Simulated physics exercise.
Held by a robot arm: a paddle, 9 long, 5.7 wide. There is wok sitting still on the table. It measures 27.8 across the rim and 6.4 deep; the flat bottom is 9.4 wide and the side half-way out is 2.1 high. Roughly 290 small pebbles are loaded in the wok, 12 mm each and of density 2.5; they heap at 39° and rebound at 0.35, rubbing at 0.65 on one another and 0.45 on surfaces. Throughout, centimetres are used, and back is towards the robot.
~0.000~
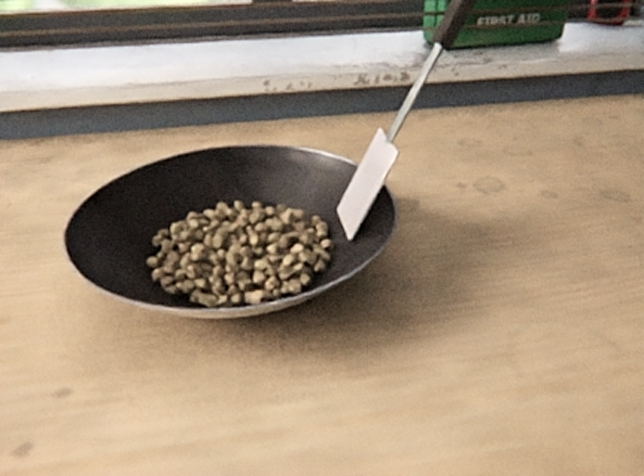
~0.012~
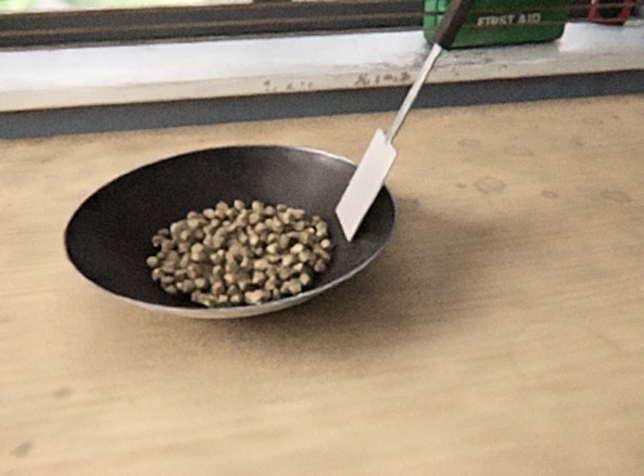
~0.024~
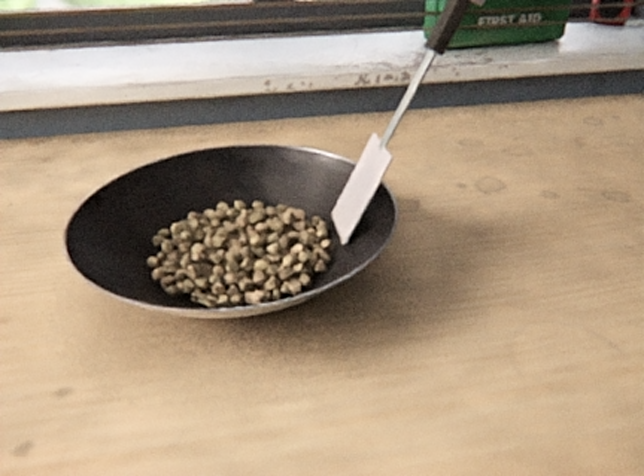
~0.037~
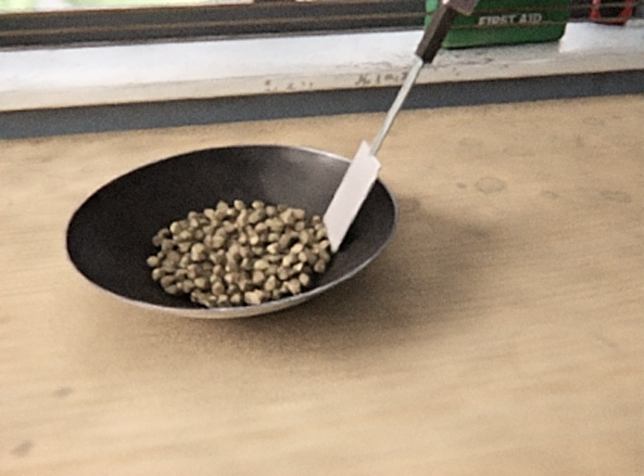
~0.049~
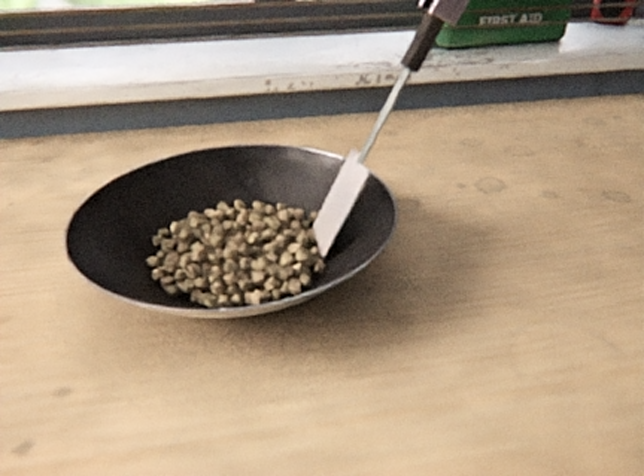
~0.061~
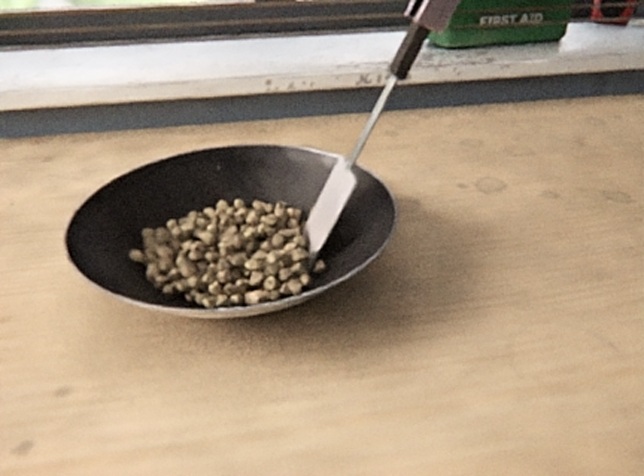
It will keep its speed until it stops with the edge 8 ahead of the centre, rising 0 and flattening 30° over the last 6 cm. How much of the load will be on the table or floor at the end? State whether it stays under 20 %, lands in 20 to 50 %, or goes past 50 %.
It stays under 20 %.
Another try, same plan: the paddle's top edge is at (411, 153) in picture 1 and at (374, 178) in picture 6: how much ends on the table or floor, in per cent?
About 10 per cent.
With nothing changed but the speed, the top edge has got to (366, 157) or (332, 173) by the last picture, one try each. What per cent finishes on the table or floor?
Estimates: Near 10 %, near 25 %.
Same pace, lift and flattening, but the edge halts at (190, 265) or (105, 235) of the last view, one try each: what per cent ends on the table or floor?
0 % and 35 %.
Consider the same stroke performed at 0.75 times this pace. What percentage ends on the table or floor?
Estimate: Approx. 10 %.
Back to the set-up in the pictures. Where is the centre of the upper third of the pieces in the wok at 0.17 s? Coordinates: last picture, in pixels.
Centre: Approx. (139, 236) in the last view.
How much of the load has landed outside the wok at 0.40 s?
It is near 15 percent.
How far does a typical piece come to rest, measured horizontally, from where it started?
The answer is about 5 cm.
After 0.12 s, sloping 64°, highest piece 8 above the table; 285 in the wok, 1 on the blade or in flight.
After 0.17 s, sloping 55°, highest piece 10 above the table; 282 in the wok, 4 on the blade or in flight.
After 0.40 s, sloping 34°, highest piece 7 above the table; 247 in the wok, 39 on the table or floor.
After 1.45 s, sloping 34°, highest piece 7 above the table; 247 in the wok, 39 on the table or floor.
In the end, 247 in the wok, 39 on the table or floor. That is 14 % on the table or floor.
